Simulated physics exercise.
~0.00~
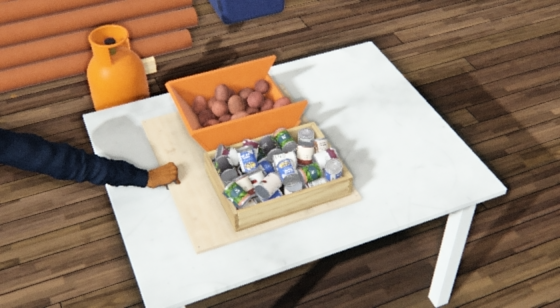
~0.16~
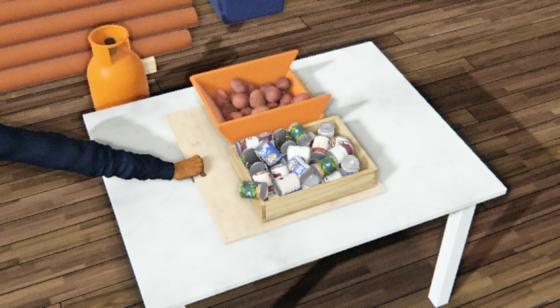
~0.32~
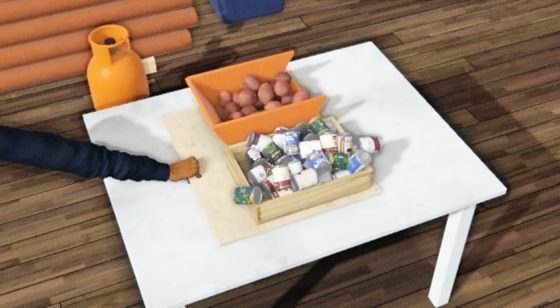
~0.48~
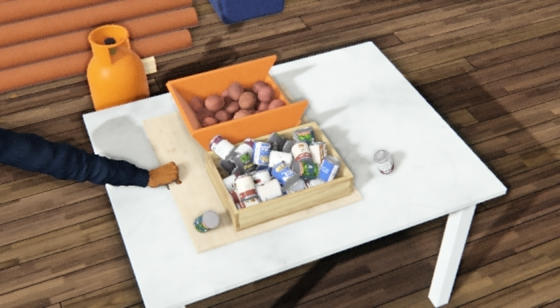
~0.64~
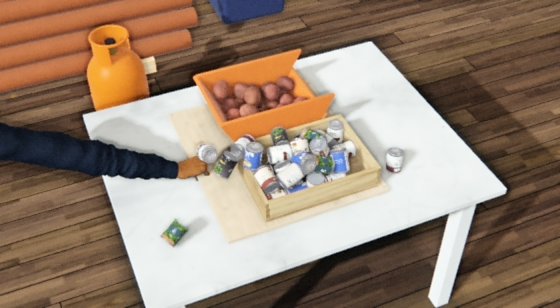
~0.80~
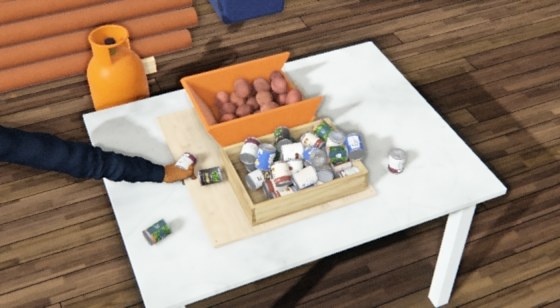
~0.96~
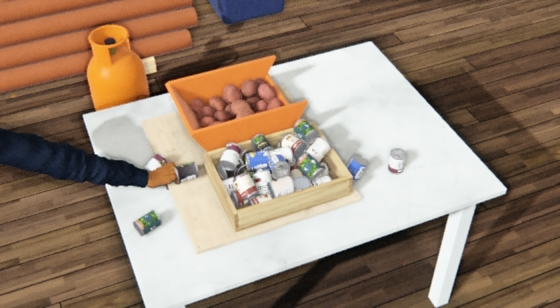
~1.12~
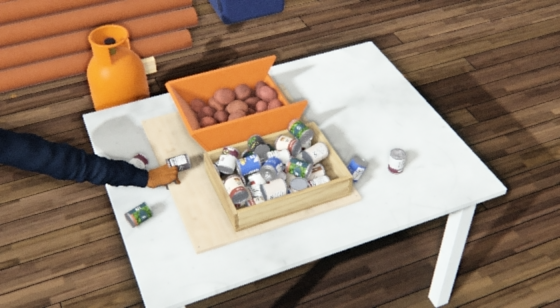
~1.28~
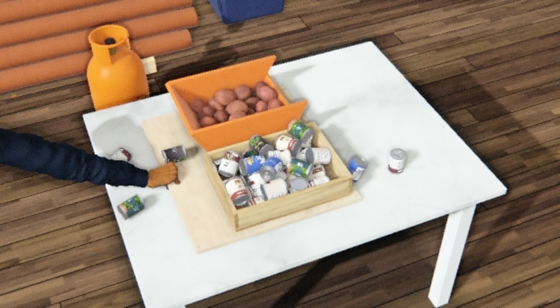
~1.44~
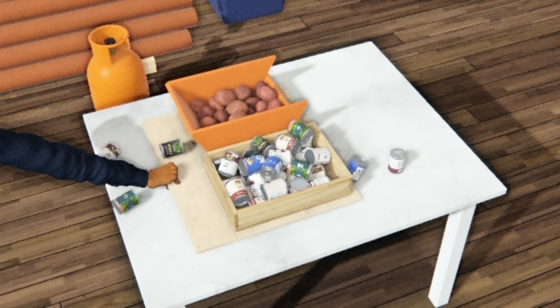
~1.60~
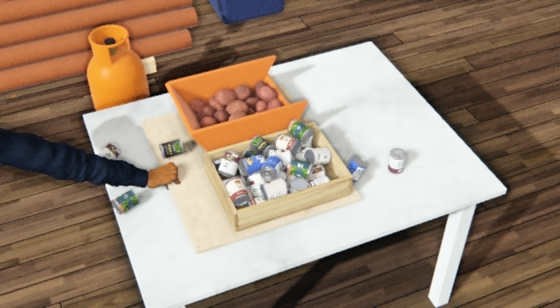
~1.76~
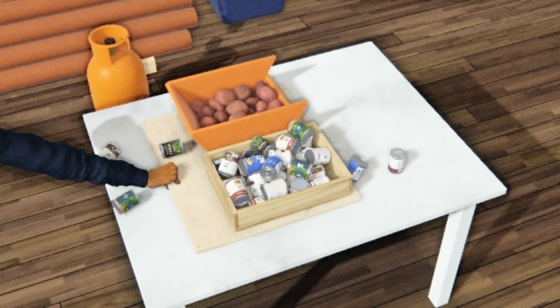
A hand shakes two joined crates on a table, spilling several tins while the potatoes stay in.
